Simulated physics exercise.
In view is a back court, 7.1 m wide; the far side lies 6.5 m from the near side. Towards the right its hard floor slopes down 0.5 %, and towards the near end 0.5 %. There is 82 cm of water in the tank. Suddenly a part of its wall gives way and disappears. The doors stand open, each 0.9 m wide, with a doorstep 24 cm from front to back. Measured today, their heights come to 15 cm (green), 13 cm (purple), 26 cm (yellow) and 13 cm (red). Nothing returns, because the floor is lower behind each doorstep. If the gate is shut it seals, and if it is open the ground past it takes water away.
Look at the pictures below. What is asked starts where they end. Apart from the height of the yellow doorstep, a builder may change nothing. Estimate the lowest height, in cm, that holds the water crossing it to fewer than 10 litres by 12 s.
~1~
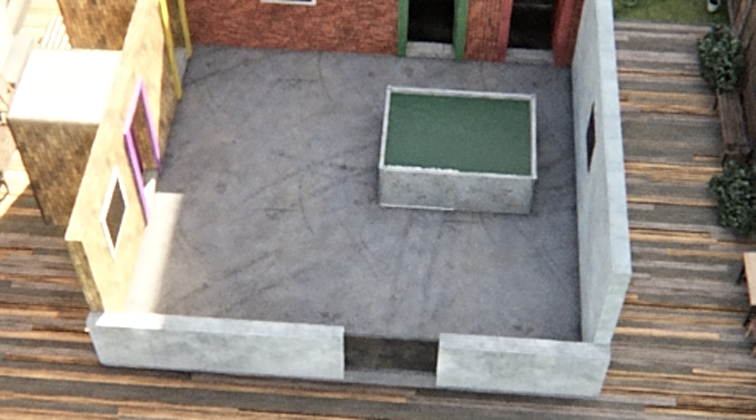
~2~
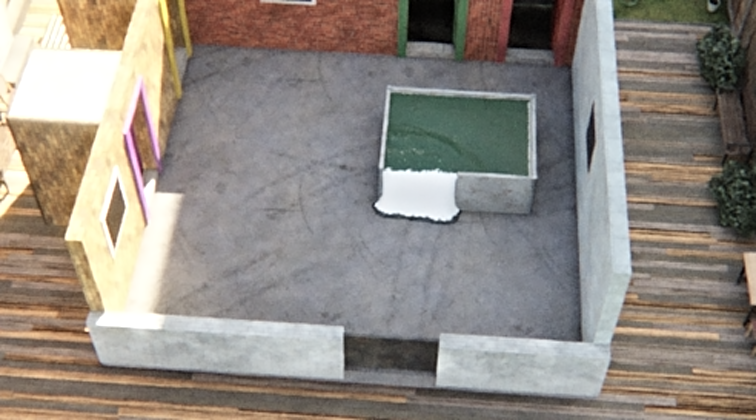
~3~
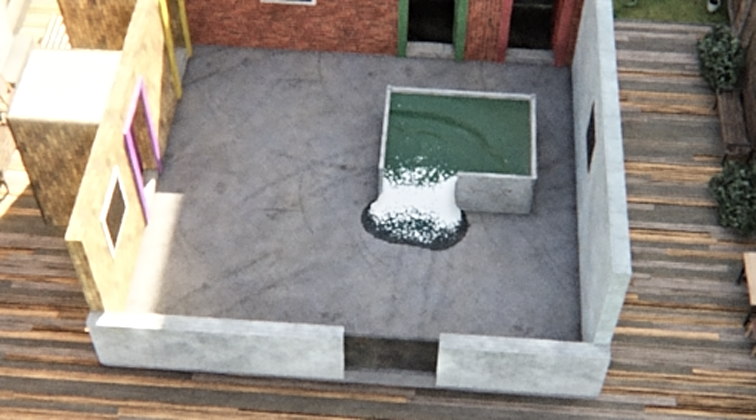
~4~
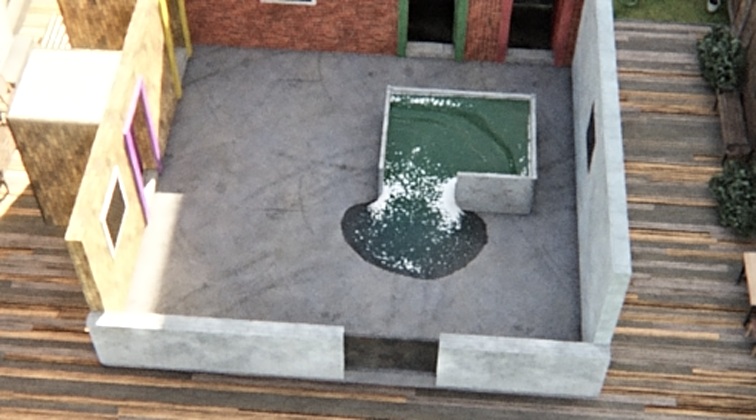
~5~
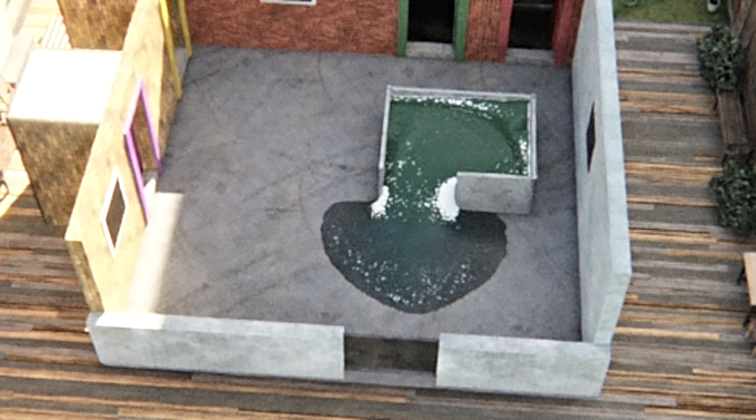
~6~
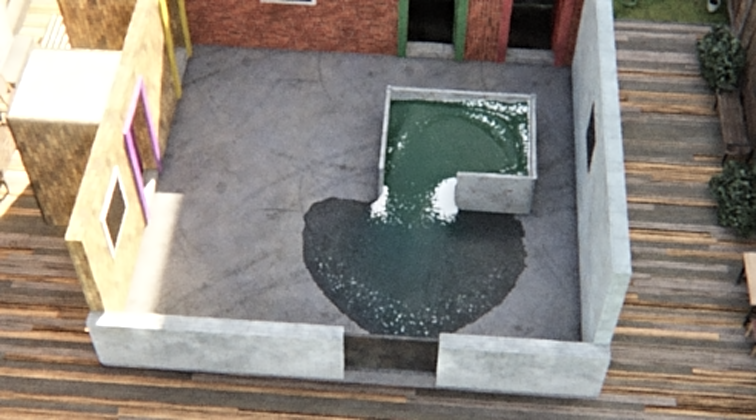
My estimate is 7 cm.
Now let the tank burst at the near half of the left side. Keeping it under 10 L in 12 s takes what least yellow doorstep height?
Close to 14.5 cm at the least.
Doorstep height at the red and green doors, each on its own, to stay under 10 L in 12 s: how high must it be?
Roughly 12.5 cm for the red door and roughly 10.5 cm for the green door.
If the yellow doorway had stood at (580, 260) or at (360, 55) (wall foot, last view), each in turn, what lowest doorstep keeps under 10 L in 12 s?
Minimums: Roughly 7.5 cm and 6.5 cm.
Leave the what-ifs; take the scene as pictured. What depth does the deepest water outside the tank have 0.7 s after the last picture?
Max depth: About 44 cm.
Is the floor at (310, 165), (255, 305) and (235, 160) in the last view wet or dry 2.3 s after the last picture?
So the three spots come out spared, swamped, spared, in that order.
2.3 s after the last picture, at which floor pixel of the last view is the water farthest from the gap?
Around (118, 341).
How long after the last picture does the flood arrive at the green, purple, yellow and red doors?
Green at 5.5 s, purple at 2.4 s, yellow at 3.6 s and red at 4.0 s.
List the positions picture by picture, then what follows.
Still water, 82 cm deep, in the tank at (459, 135); the yellow door at (176, 34) is dry, in the first frame.
The gap is at (419, 194), the front 0.3 m out at (436, 220); the back of the tank holds 82 cm, in the second frame.
Water pours out at (419, 195) and has run 0.8 m, to (413, 242); about 12 cm deep outside, 82 cm at the back, in the third frame.
Water pours out at (419, 196) and has run 1.4 m, to (410, 272); about 10 cm deep outside, 78 cm at the back, in the fourth frame.
The gap is at (419, 196), the front 2.0 m out at (404, 307); the back of the tank holds 71 cm, in the fifth frame.
The front is at a hidden place, 2.7 m from the gap at (419, 195); 6.6 m2 of floor is wet, 70 cm left at the back; the yellow door at (176, 34), 5.2 m from the gap, is still 4.2 m from the nearest water, in the sixth frame.
Then, 0.7 s after the last picture water covers 30 % of the floor, deepest (44 cm) near (411, 210); it has not reached the yellow door.
Then, 2.3 s after the last picture water covers 40 % of the floor, deepest (38 cm) near (130, 341); it has not reached the yellow door.
Then, 11.3 s after the last picture water covers 100 % of the floor, deepest (14 cm) near (570, 116); 7 cm at the yellow door, 0 litres in over its 26 cm doorstep.
At the yellow door as built, the water peaked near 9 cm, 8.7 s after the last picture.
With a doorstep of 6 cm, 19 litres would have come in within the 12 s; with 8.5 cm, 4 litres. So under 10 litres takes about 7 cm.
